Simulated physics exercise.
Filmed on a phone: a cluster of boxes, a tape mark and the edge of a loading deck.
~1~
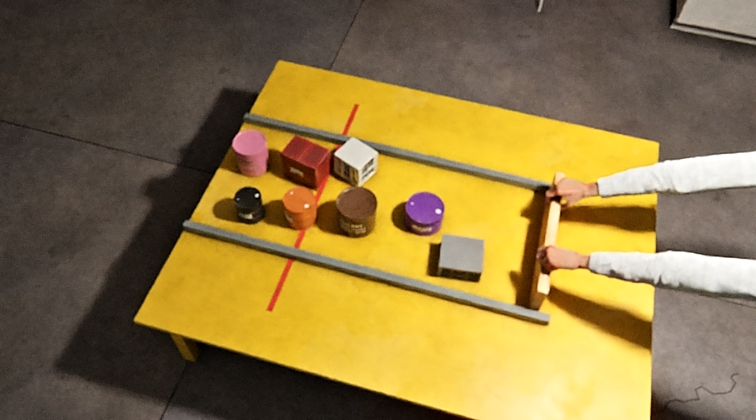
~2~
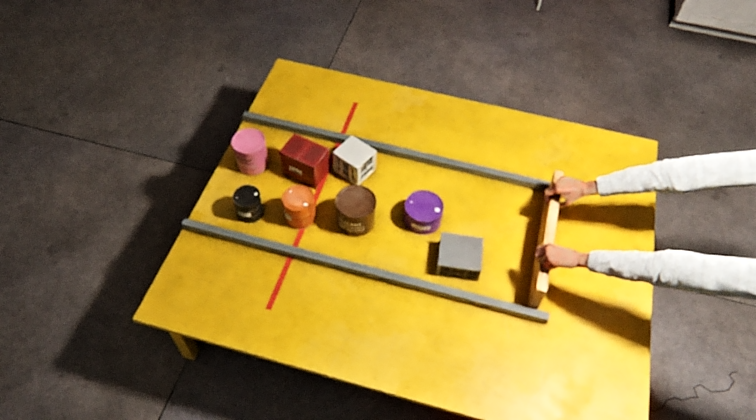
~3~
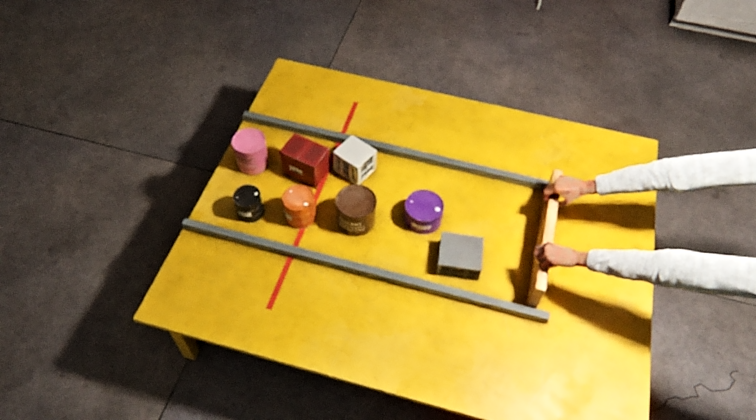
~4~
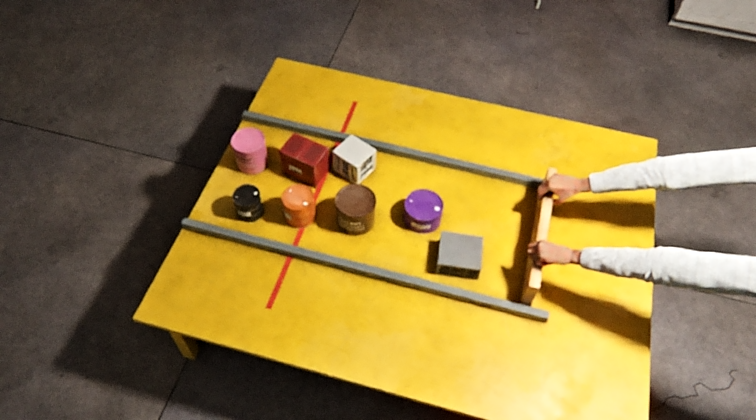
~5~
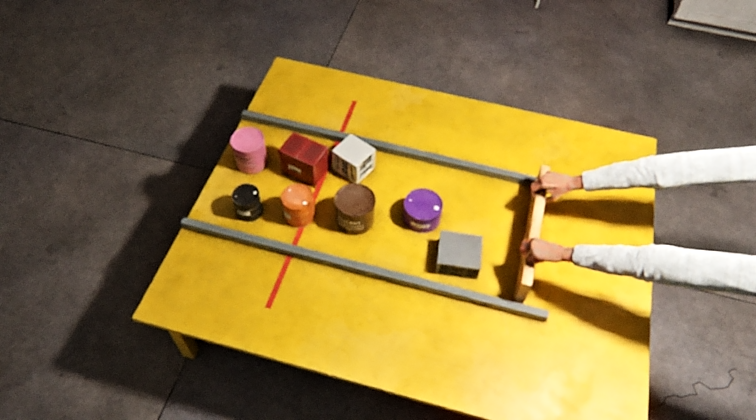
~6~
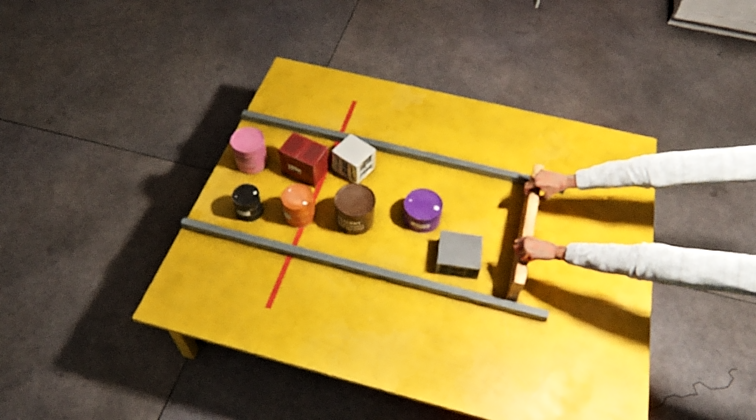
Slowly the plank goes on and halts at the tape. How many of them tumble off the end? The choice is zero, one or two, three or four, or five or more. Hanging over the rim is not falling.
In the end the number that fall off is zero.
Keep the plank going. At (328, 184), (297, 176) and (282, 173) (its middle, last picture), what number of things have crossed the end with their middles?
Past the end: 0, 1 and 2.
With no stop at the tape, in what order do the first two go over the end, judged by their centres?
Earliest first: The pink pail, then the black canister.
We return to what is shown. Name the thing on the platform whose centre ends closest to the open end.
Foremost is the pink pail.
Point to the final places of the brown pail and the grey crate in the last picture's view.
Near (262, 174) and (286, 210).
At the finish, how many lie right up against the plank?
In contact: 3.
Early on, none off yet; pink pail at rest near (250, 151); black canister at rest near (248, 203); red tote at rest near (304, 160).
Finally, the number that fall off is zero.
